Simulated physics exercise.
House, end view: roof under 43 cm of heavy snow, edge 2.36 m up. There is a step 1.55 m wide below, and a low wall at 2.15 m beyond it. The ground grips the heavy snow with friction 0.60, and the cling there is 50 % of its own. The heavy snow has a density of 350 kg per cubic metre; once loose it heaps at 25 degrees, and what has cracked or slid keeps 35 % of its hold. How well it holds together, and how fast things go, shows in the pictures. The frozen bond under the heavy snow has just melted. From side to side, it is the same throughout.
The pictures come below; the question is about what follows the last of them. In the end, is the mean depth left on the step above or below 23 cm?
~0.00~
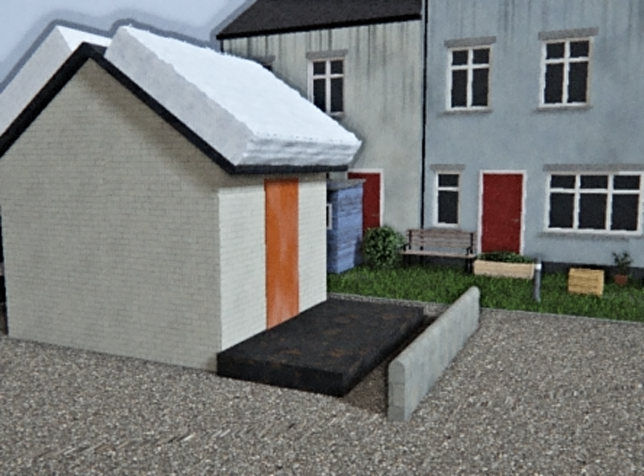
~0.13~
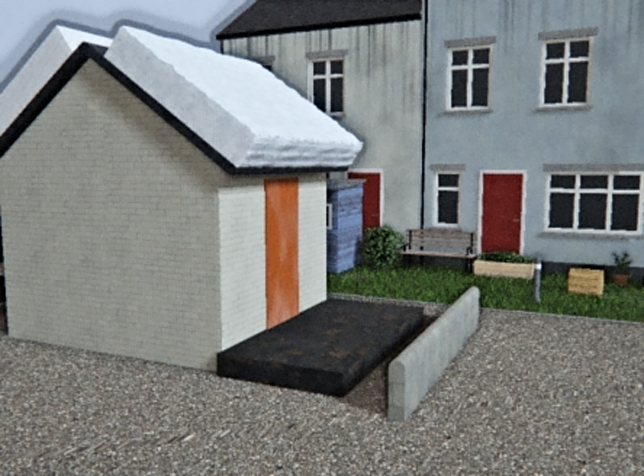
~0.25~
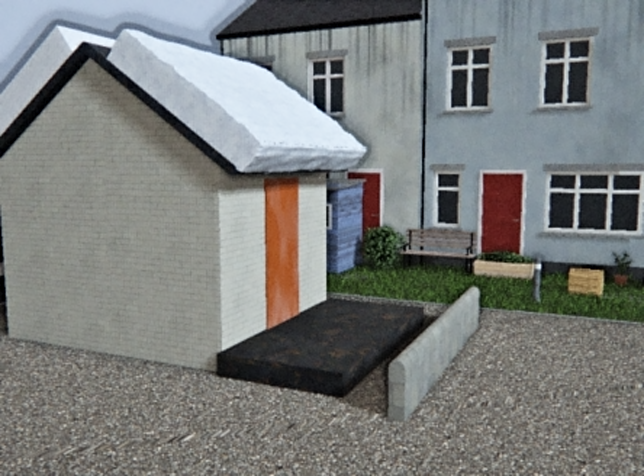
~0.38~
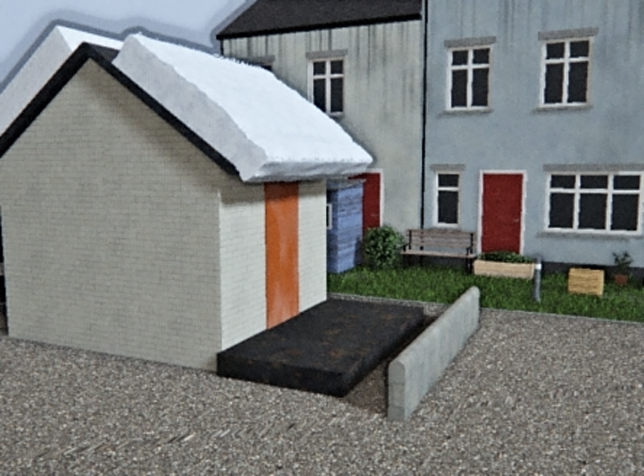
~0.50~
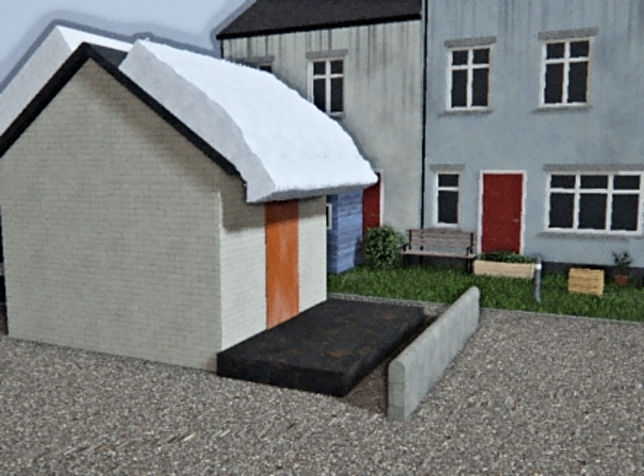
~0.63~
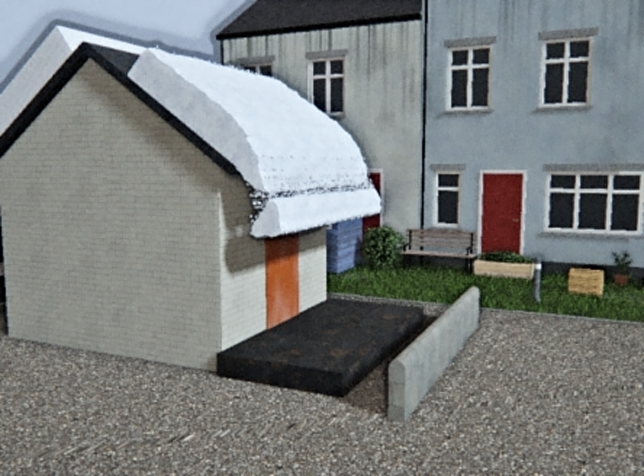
Mean depth on the step: In excess of 23 cm.
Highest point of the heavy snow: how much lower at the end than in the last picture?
The top ends up roughly 3.0 m below where it was in the last picture.
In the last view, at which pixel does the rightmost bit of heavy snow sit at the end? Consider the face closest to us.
(610, 443) or thereabouts.
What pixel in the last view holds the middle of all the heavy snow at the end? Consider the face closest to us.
Estimated pixel: (348, 366).
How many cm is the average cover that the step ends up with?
28 cm, roughly.
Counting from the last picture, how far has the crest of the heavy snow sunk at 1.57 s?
By my estimate, near 1.8 m.
By 1.06 s, 61 % of the snow is still up on the roof and 39 % is falling or down.
By 1.57 s, none of the snow is still up on the roof and all is falling or down.
By 2.09 s, none of the snow is still up on the roof and all is falling or down.
By 2.60 s, none of the snow is still up on the roof and all is falling or down.
By 2.90 s, at the end, none of the snow is still up on the roof and the snow on the step is 28 cm deep on average.
